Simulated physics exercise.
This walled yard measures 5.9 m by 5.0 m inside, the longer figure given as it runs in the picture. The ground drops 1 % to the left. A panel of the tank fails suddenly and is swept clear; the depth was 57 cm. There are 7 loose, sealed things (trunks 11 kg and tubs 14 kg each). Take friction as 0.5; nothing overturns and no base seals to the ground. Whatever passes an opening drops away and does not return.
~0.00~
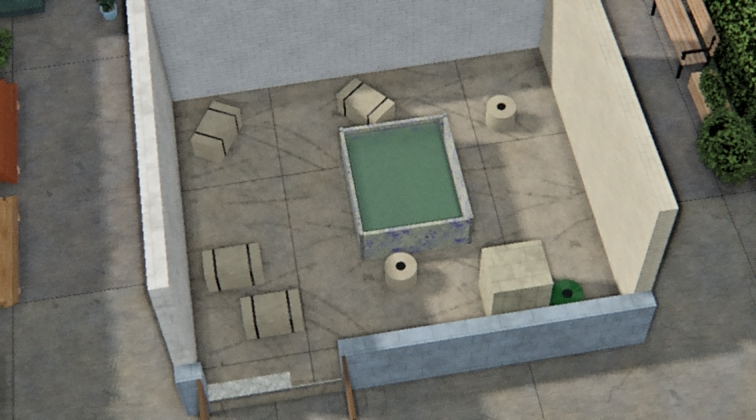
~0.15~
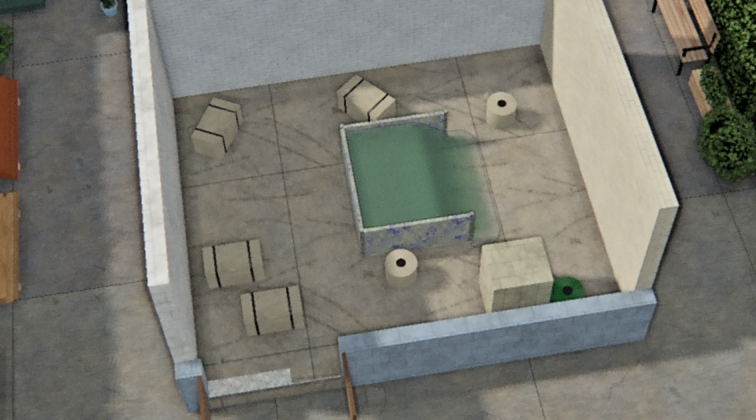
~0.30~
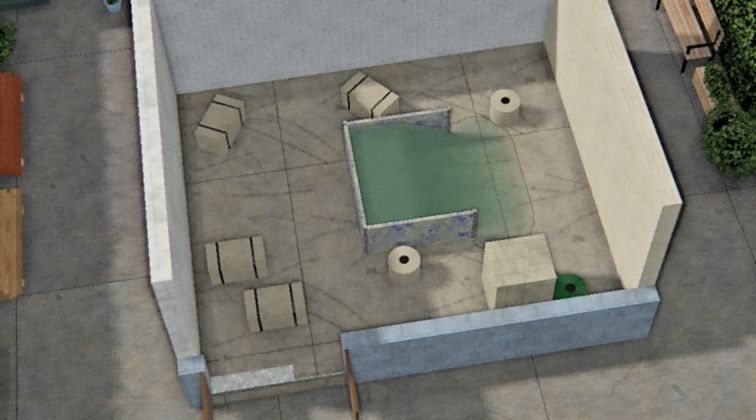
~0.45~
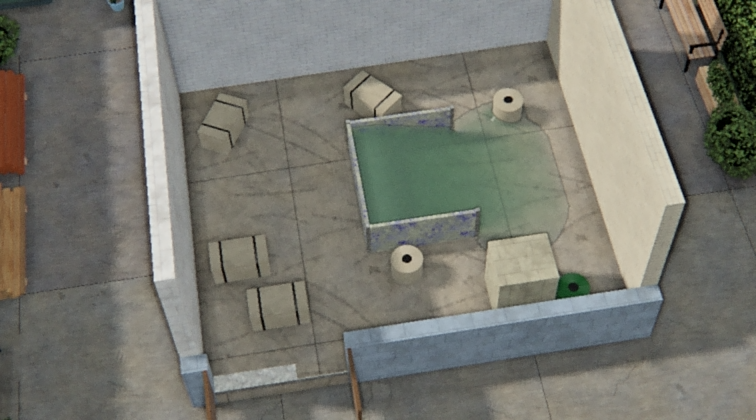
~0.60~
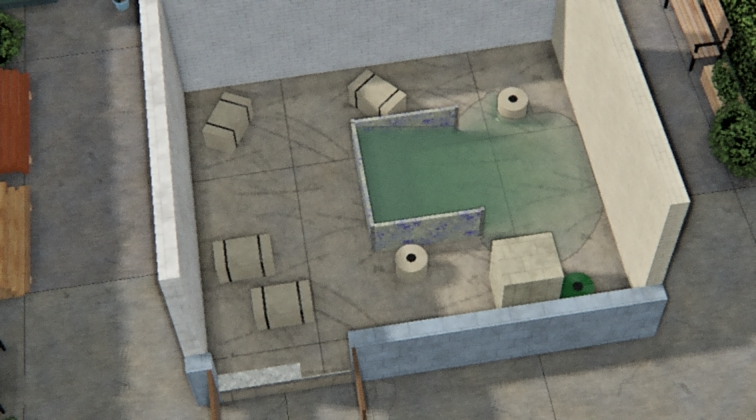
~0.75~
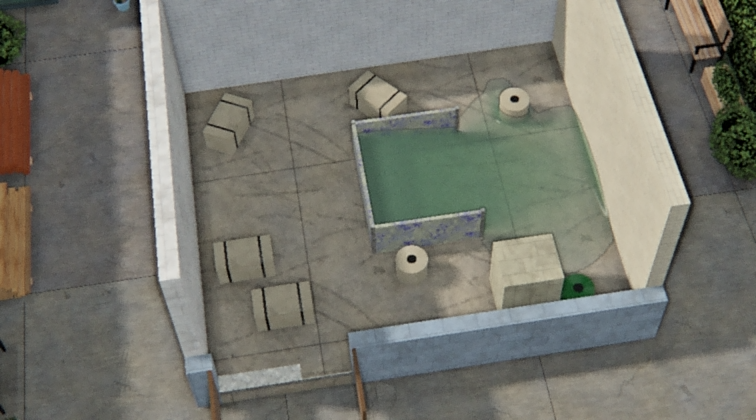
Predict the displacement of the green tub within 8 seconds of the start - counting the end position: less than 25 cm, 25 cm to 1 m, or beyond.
Green tub travels far.
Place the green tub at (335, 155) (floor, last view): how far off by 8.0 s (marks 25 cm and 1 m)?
It holds its place.
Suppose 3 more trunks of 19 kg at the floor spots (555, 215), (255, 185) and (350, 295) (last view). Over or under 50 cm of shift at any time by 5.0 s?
In that order: More, short of it, short of it.
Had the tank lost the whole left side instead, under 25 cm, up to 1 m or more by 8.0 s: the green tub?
In that case the green tub stays put.
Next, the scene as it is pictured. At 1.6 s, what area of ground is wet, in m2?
About 11.0 m2.
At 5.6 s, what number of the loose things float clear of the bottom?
I count 1.
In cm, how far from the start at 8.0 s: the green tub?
Roughly 250 cm.
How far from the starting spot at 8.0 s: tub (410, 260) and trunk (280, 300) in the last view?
In turn: 50 cm, 5 cm.
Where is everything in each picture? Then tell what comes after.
The green tub at (568, 294) rests on the ground; 2.7 m2 under water; 0 of 7 have shifted, in the first frame.
The green tub at (568, 291), on the bottom; water covers 3.6 m2; 0 of 7 have shifted, in the second frame.
The green tub at (571, 288) rests on the ground; water covers 4.8 m2; 0 of 7 have shifted, in the third frame.
The green tub at (574, 287) rests on the ground; water covers 6.0 m2; 0 of 7 have shifted, in the fourth frame.
The green tub at (578, 287) rests on the ground; 7.6 m2 under water; 0 of 7 have shifted, in the fifth frame.
The green tub at (579, 288) rests on the ground; water covers 8.3 m2; 0 of 7 have shifted, in the sixth frame.
After 1.6 s the green tub is near (579, 288), 0.0 m from its start, aground; 0 of 7 are out; 0 afloat.
After 3.6 s the green tub is near (565, 225), 1.0 m from its start, afloat; 0 of 7 are out; 1 afloat.
After 5.6 s the green tub is near (507, 172), 2.1 m from its start, aground; 0 of 7 are out; 1 afloat.
After 8.0 s the green tub is near (484, 161), 2.5 m from its start, aground; 0 of 7 are out; 4 afloat.
